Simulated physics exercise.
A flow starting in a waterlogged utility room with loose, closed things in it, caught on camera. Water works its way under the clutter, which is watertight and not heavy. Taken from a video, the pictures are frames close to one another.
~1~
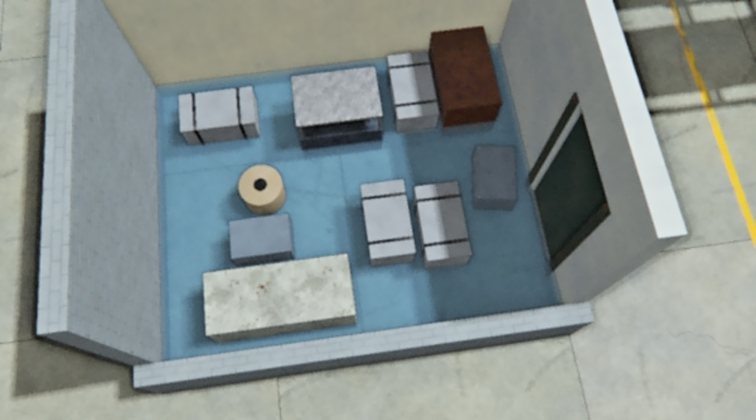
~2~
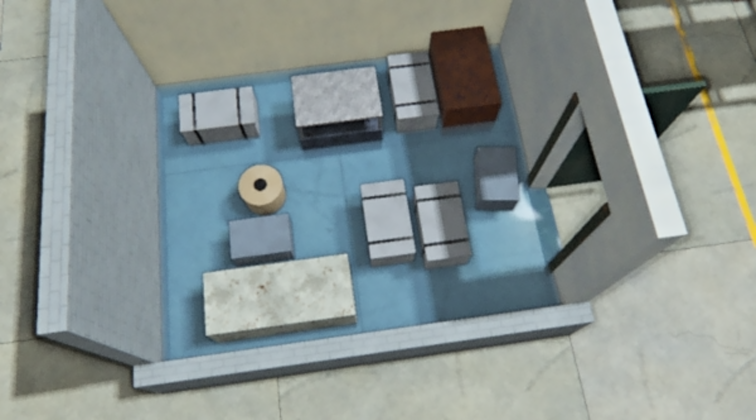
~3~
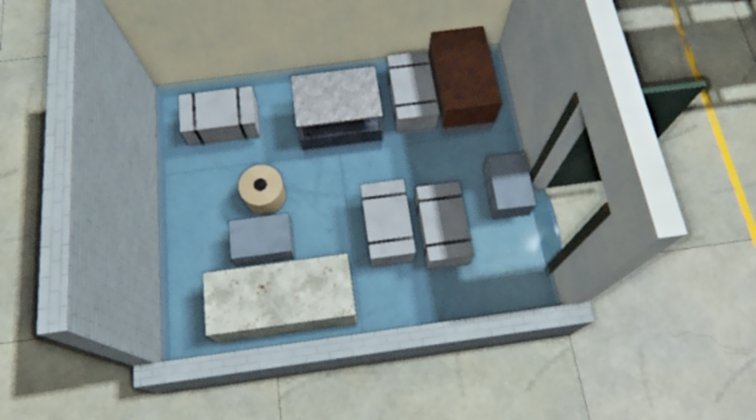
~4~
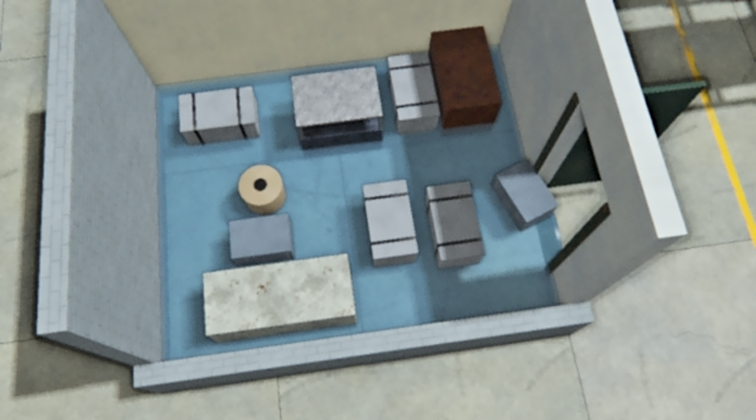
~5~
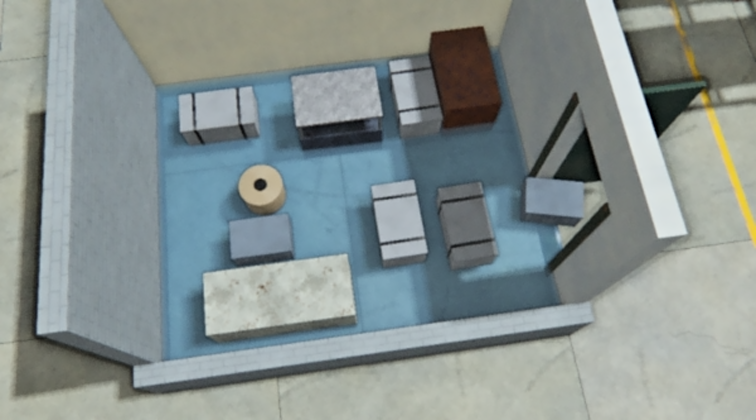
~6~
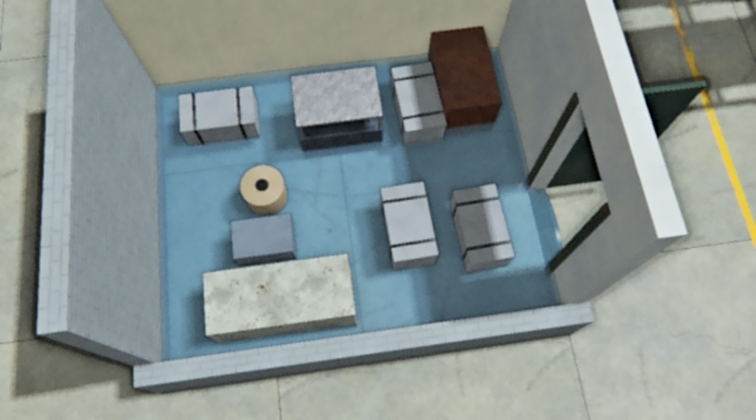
Flooded utility room with loose boxes, the doorway opening, a grey box turning and drifting out of it, strapped trunks edging right.
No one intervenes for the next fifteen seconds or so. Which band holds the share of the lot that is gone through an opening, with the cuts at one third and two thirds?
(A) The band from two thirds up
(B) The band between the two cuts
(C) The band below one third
A, the band from two thirds up.
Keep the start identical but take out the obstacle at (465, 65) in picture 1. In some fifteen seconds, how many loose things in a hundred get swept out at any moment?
Close to 70 percent, I'd say.
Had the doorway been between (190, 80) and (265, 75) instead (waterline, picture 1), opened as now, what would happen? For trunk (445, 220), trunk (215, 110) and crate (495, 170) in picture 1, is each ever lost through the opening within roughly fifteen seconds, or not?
My answer, each in turn: Not lost, lost, not lost.
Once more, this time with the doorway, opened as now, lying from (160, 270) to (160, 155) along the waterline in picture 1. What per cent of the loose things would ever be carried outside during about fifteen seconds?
I reckon close to 70 per cent.
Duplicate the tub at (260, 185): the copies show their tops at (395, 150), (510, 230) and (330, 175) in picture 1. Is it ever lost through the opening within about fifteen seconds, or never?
Lab note - results by position: Exited, exited, exited.
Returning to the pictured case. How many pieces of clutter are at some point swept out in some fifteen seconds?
The total here is 6.
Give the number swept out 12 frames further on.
By my count it is 3.
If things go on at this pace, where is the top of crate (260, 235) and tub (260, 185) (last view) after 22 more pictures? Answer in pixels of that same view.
Estimated: (476, 236); (441, 188).
A moment on, 1 of 7 are out; 6 afloat.
Next, 3 of 7 are out; 4 afloat.
Later, 4 of 7 are out; 3 afloat.
In the end, 6 of 7 are out; 1 afloat.
